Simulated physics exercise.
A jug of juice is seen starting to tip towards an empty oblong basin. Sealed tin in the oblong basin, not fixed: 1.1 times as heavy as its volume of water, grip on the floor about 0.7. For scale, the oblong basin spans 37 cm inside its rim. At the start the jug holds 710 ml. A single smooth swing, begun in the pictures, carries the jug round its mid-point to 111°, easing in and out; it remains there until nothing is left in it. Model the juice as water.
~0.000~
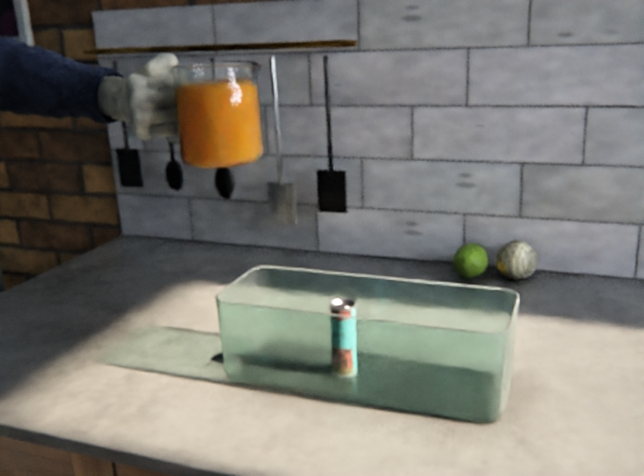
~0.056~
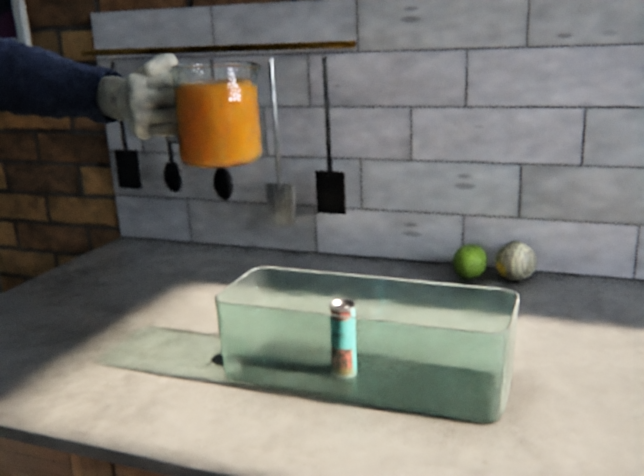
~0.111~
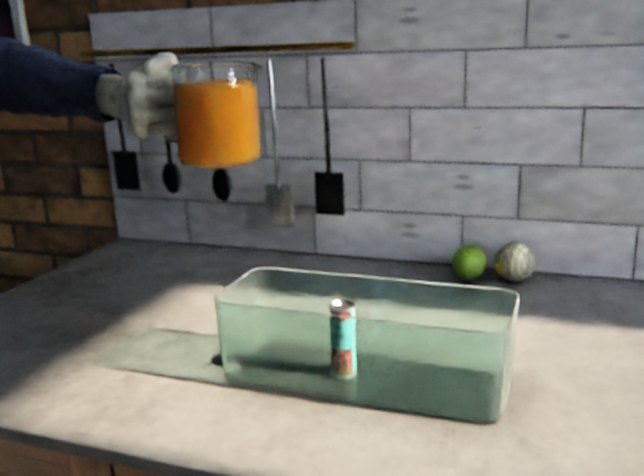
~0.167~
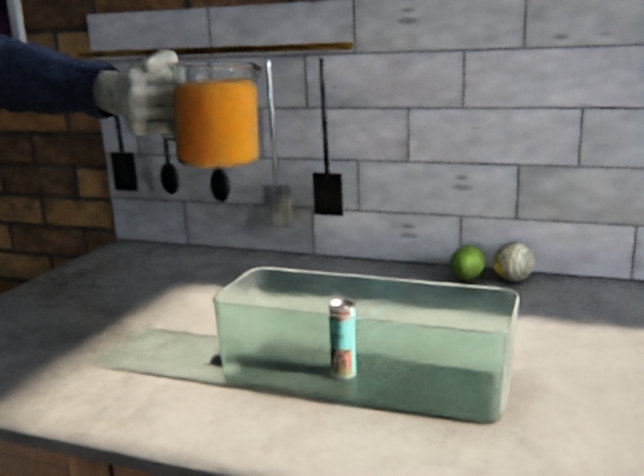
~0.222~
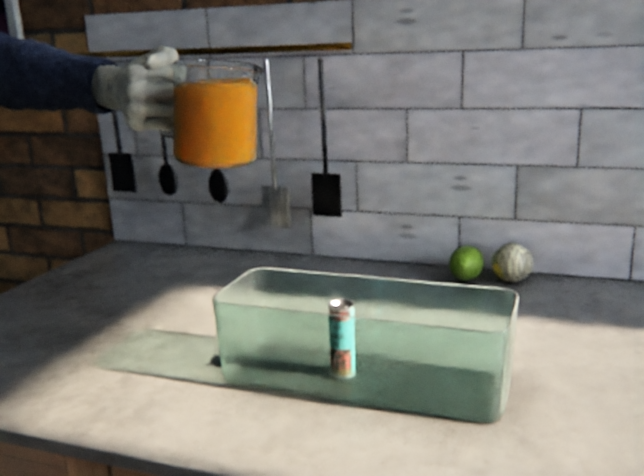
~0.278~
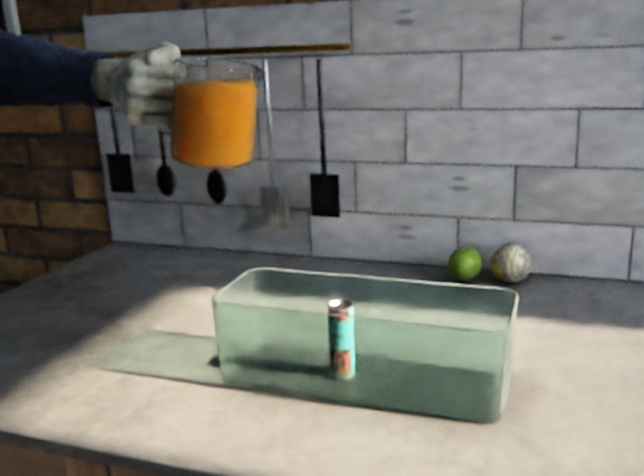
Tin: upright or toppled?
It does not tilt over.
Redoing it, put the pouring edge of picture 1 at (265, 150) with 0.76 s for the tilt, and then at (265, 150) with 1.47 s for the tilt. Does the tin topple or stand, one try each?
The tin overturns the first time and overturns the second time.
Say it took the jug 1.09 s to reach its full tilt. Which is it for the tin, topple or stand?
The tin would stay balanced.
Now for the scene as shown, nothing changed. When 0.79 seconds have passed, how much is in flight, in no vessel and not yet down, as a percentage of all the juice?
12 %.
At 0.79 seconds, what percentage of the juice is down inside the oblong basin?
Around 1%.
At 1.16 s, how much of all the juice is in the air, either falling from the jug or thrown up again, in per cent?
Estimate: About 30 in a hundred.
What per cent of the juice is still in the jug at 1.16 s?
30 per cent or so.
Then, 0.79 s in, the tilt is 62° and 86 per cent is still to pour; the tin stands where it began.
Then, 1.16 s in, the tilt is 99° and 30 per cent is still to pour; the tin stands where it began.
Then, 1.55 s in, the tilt is 111° and 1 per cent is still to pour; the tin stands 1 cm from where it began.
Then, 1.97 s in, the tilt is 111° and 0 per cent is still to pour; the tin stands 1 cm from where it began.
Finally, the tin stands 1 cm from where it began.
